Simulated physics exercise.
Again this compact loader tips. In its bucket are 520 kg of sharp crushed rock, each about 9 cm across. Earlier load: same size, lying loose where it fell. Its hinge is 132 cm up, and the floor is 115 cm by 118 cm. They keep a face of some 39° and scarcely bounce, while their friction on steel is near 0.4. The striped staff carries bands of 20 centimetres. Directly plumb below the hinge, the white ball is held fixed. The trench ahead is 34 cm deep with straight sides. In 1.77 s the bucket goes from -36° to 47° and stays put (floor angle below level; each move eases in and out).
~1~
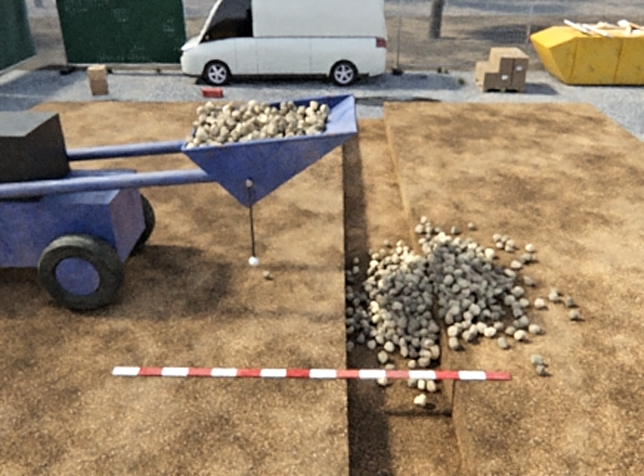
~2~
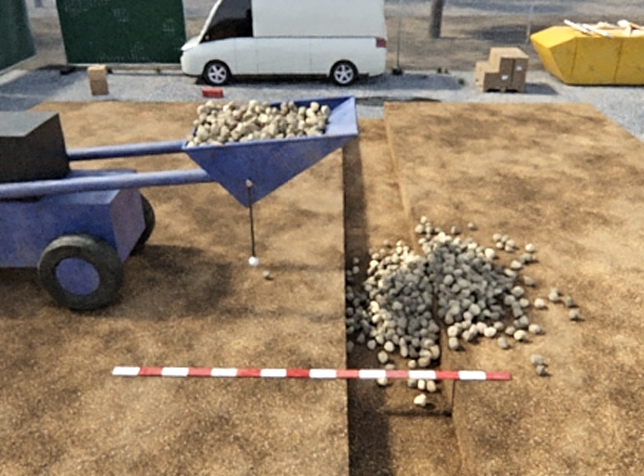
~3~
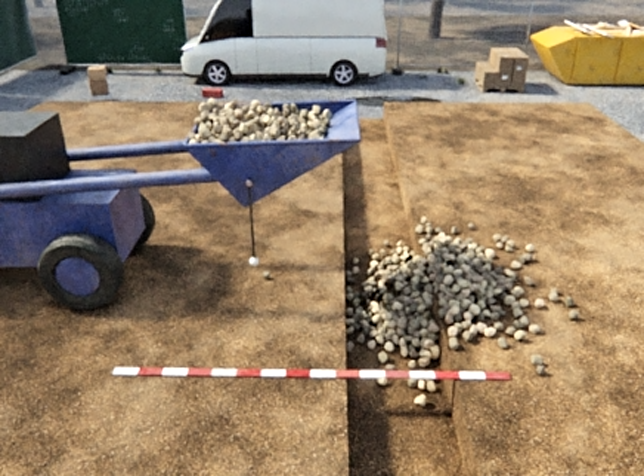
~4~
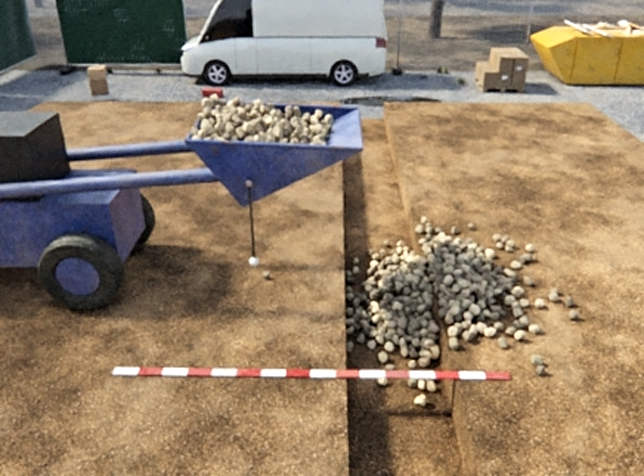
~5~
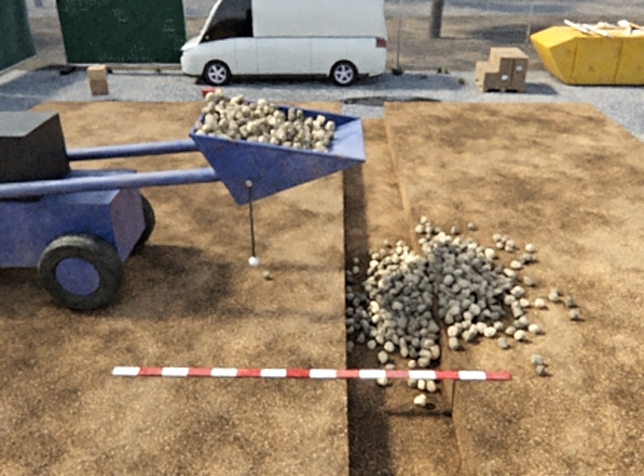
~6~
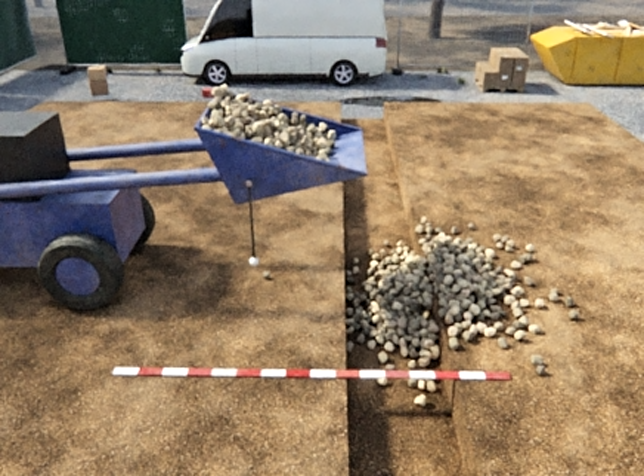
A blue loader with black wheels stands at the left of a brown dirt site, seen from slightly above, its raised bucket heaped with pale stones. A loose stone pile lies in and beside a straight trench at centre right, behind a red-and-white staff, with a white van, boxes and a yellow skip beyond. The bucket slowly tilts, its front lip lowering slightly while the stones stay inside and the camera stays still.
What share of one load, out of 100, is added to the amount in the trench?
Close to 90 out of 100.
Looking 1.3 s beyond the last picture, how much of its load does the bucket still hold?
Around 35 per cent of the load is still inside.
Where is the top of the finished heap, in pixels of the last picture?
Near (448, 263).
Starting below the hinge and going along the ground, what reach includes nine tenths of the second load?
Around 140 cm.
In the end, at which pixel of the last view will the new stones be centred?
Roughly at (369, 286) in the last picture.
Then, 0.7 s after the last picture the floor is at 34°; in per cent of one load, 100 in the bucket, 1 short of the trench, 57 in the trench, 43 past the trench; the foremost stones are at (541, 275).
Then, 1.3 s after the last picture the floor is at 47°; in per cent of one load, 33 in the bucket, 26 short of the trench, 99 in the trench, 43 past the trench; the foremost stones are at (541, 275).
Then, 1.6 s after the last picture the floor is at 47°; in per cent of one load, 0 in the bucket, 19 short of the trench, 138 in the trench, 43 past the trench; the foremost stones are at (541, 275).
Then, 4.4 s after the last picture the floor is at 47°; in per cent of one load, 0 in the bucket, 10 short of the trench, 147 in the trench, 43 past the trench; the foremost stones are at (541, 275). Net gain in the trench, 90.
